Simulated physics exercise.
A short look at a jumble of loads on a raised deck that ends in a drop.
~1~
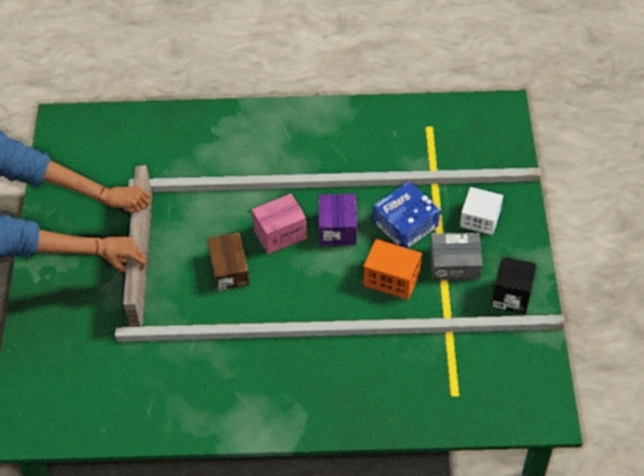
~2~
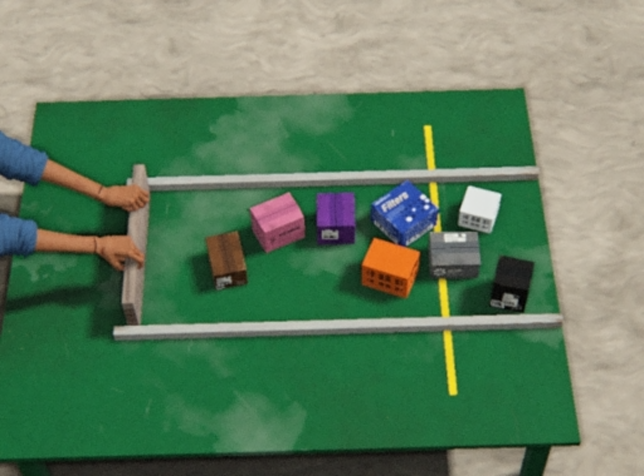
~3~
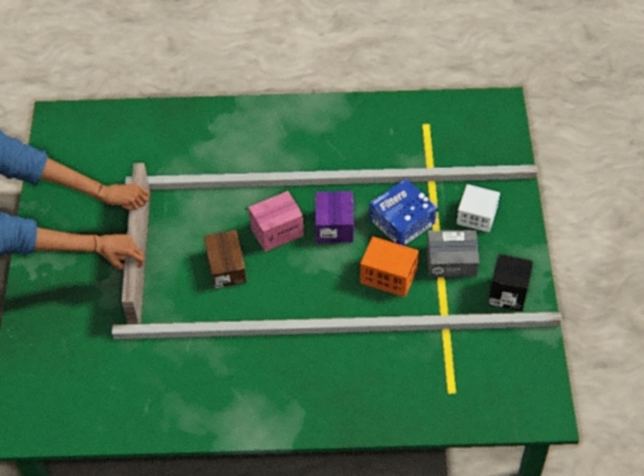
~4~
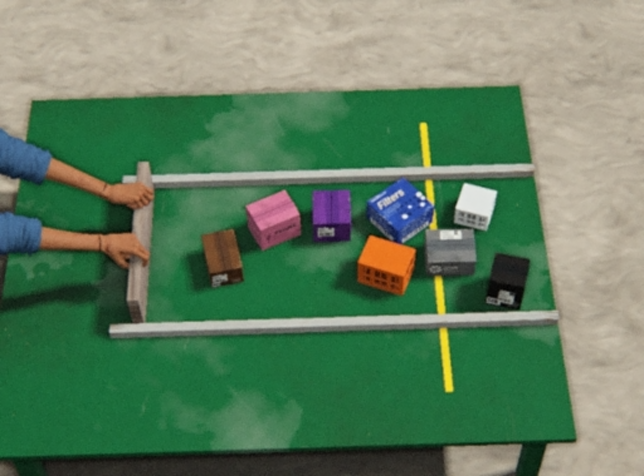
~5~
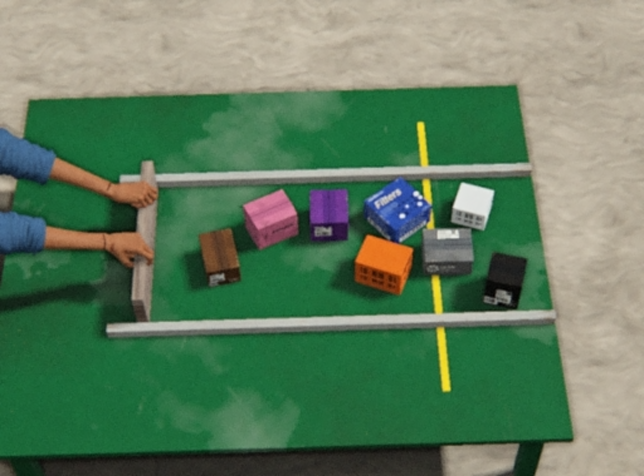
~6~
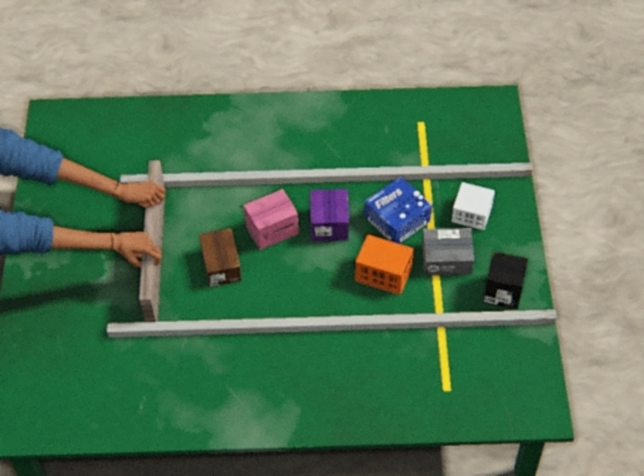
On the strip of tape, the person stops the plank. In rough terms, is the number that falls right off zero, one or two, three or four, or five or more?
The tally of falls will come to a mere one or two.
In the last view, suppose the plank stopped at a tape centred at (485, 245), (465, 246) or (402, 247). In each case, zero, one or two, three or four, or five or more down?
Going through the places as listed, I'd say three to four, then 3 or 4, then none.
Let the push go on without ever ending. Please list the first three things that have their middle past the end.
Earliest first, the order is the white crate, the grey parcel, the blue box.
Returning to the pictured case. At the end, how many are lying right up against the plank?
The count in contact is 2.
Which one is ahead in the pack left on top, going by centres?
It's the grey parcel.
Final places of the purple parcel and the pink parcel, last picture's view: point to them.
You'll find the purple parcel at roughly (483, 207) and the pink parcel at roughly (447, 202).
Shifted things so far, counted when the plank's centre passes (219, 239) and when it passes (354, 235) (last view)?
At the one place 1, at the other 7.
Soon after, none off yet; black parcel at rest near (506, 281); white crate at rest near (473, 206); grey parcel at rest near (448, 252).
After that, none off yet; black parcel at rest near (506, 281); white crate displaced a little near (482, 205); grey parcel moving near (451, 254).
In the end, the number that fall off is one or two; gone, white crate.
